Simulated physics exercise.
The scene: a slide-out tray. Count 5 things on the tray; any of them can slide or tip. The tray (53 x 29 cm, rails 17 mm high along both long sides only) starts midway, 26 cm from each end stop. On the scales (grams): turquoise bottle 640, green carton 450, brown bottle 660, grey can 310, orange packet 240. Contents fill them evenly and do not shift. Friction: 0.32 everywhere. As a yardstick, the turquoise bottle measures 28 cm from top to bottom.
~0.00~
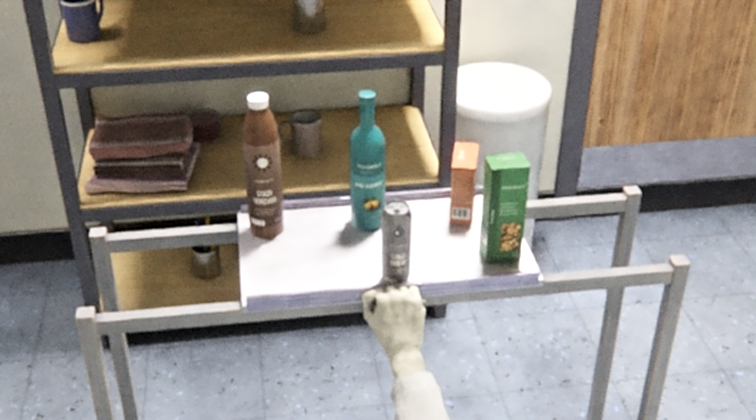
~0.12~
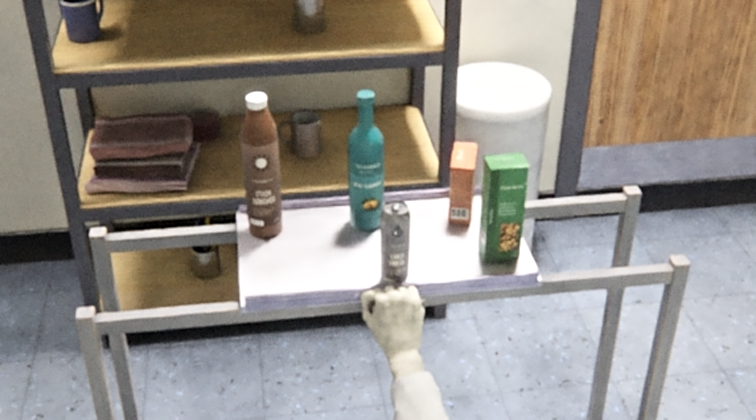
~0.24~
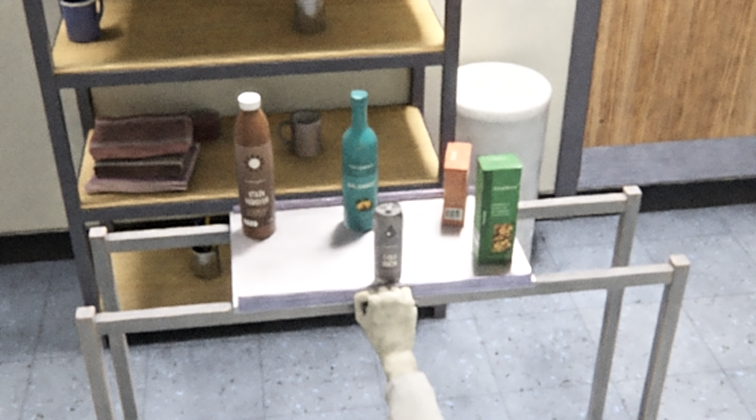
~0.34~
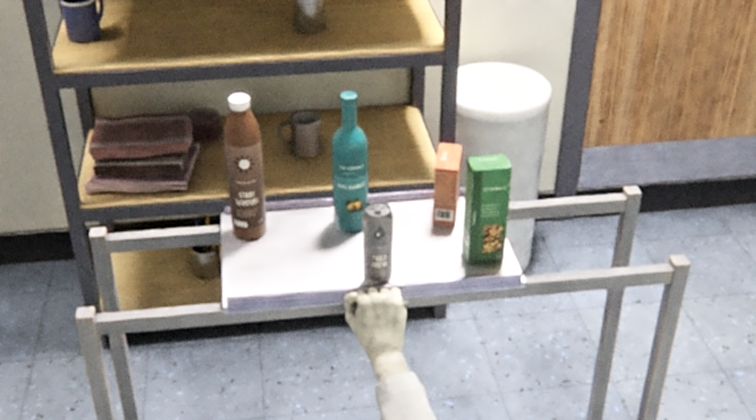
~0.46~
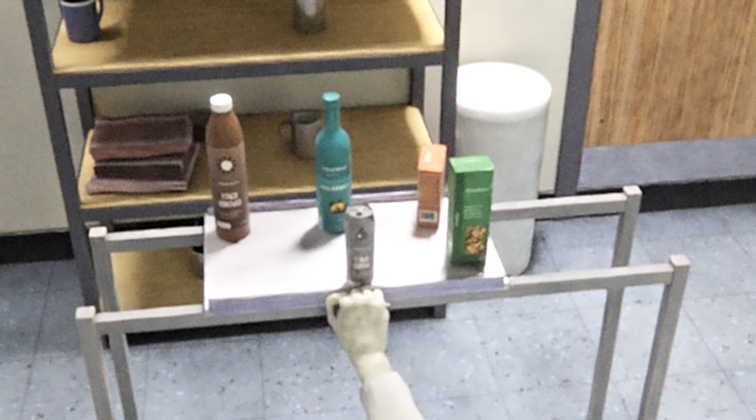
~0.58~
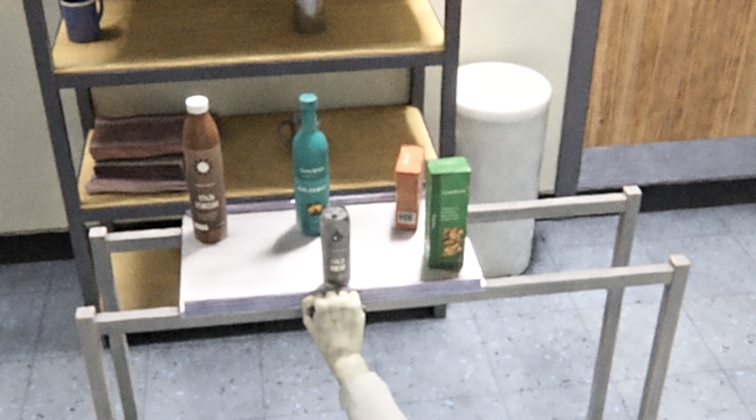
A tray holding bottles, cartons and a can slides left as a pale hand grips its edge.
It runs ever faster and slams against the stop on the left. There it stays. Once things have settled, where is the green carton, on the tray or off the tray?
The green carton keeps to its tray.
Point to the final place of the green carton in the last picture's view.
Around (341, 221).
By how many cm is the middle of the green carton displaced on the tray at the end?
About 4 cm.
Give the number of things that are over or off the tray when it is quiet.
That comes to 2.
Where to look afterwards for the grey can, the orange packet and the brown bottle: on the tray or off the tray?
The grey can is still on the tray; the orange packet ends on the tray; the brown bottle ends off the tray.
After 1.18 s, tray has slid 26 cm left; brown bottle now off the tray; green carton 3° off upright near (337, 221); turquoise bottle 20° off upright.
After 1.48 s, tray has slid 26 cm left; green carton moved 4 cm near (338, 221); turquoise bottle on its side; grey can moved 5 cm.
In the end (2.2 s), off the tray, brown bottle; toppled on the tray, turquoise bottle; not toppled but over 5 cm from the start, grey can; the other 2 under 5 cm from the start. In the last view, green carton near (341, 221).
